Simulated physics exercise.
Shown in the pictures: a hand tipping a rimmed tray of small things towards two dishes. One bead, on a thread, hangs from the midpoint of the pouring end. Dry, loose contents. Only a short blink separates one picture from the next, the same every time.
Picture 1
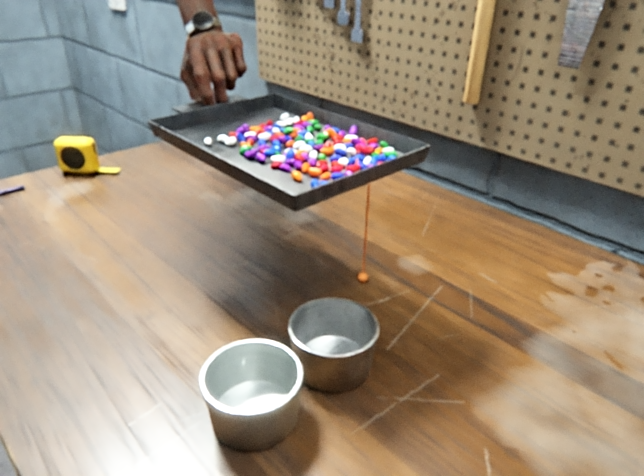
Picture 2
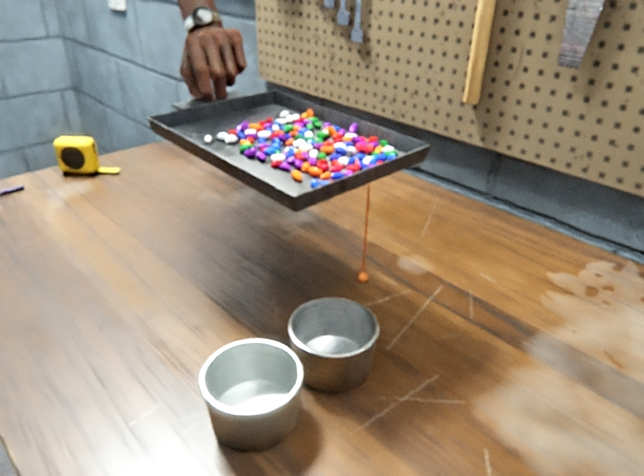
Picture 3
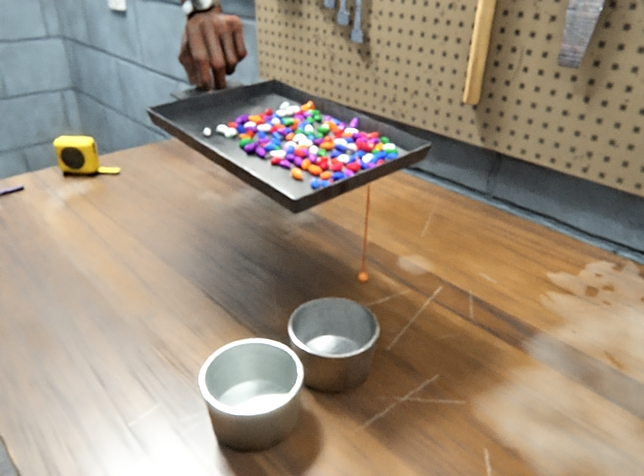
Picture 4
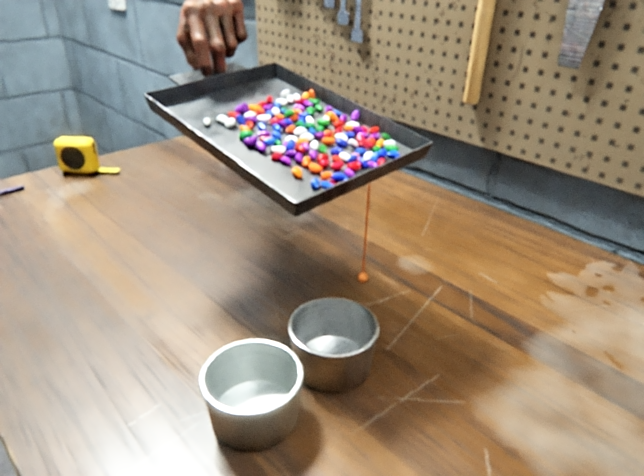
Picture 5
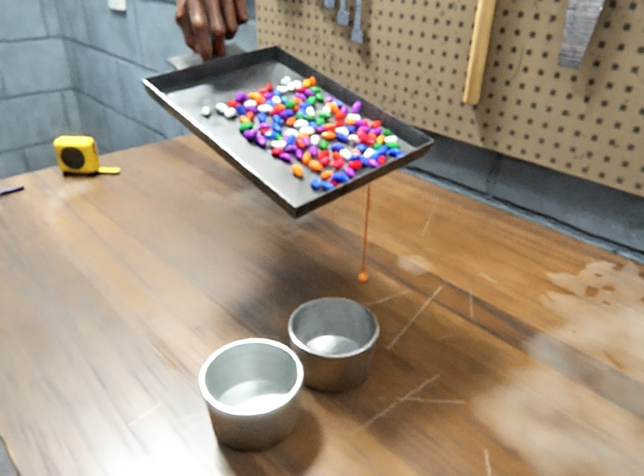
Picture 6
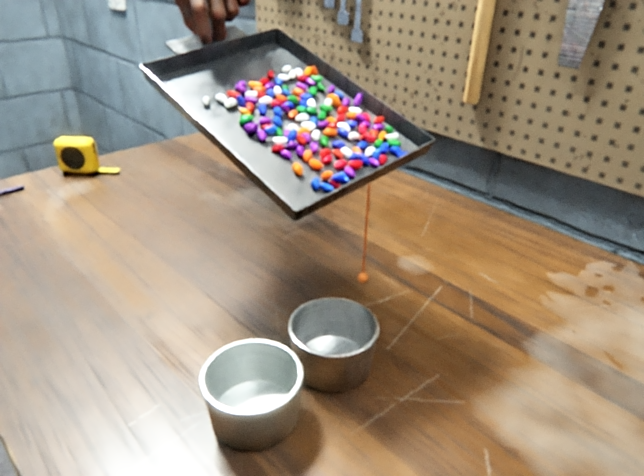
A dark rimmed tray of colourful jelly beans was gradually tilted by a hand raising its far end, its front left corner dipping slightly, above two empty metal dishes, while an orange bead hung still beneath.
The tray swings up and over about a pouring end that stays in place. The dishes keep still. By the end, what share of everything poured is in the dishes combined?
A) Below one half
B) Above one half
Option B: Above one half.
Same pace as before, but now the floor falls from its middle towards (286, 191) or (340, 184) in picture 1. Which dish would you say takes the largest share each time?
Taking them in order: Right side, followed by right side.
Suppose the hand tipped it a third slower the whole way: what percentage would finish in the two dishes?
Roughly 60 percent, give or take.
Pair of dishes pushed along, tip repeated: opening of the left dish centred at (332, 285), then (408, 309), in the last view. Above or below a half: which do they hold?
Shy of half, then shy of half.
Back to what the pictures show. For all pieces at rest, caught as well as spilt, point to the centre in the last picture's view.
Around (335, 364), give or take.
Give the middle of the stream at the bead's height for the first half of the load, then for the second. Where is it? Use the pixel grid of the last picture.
Early-half point (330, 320); late-half point (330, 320).
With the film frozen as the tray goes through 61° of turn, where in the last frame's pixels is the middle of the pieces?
Look around (332, 154) in the last picture.
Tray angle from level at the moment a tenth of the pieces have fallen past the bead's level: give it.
About 85° of tilt.
Soon after the last picture, tray tipped steeply; nearly all on the tray; a stray few in the air.
A little later, tray tipped right over; about half on the tray; a stray few in the left dish; about a quarter in the right dish; a small part outside both; about a quarter in the air.
Later still, tray tipped past a quarter turn; a stray few in the left dish; about two thirds in the right dish; about a third outside both.
At rest, tray tipped past a quarter turn; a stray few in the left dish; about two thirds in the right dish; about a third outside both.
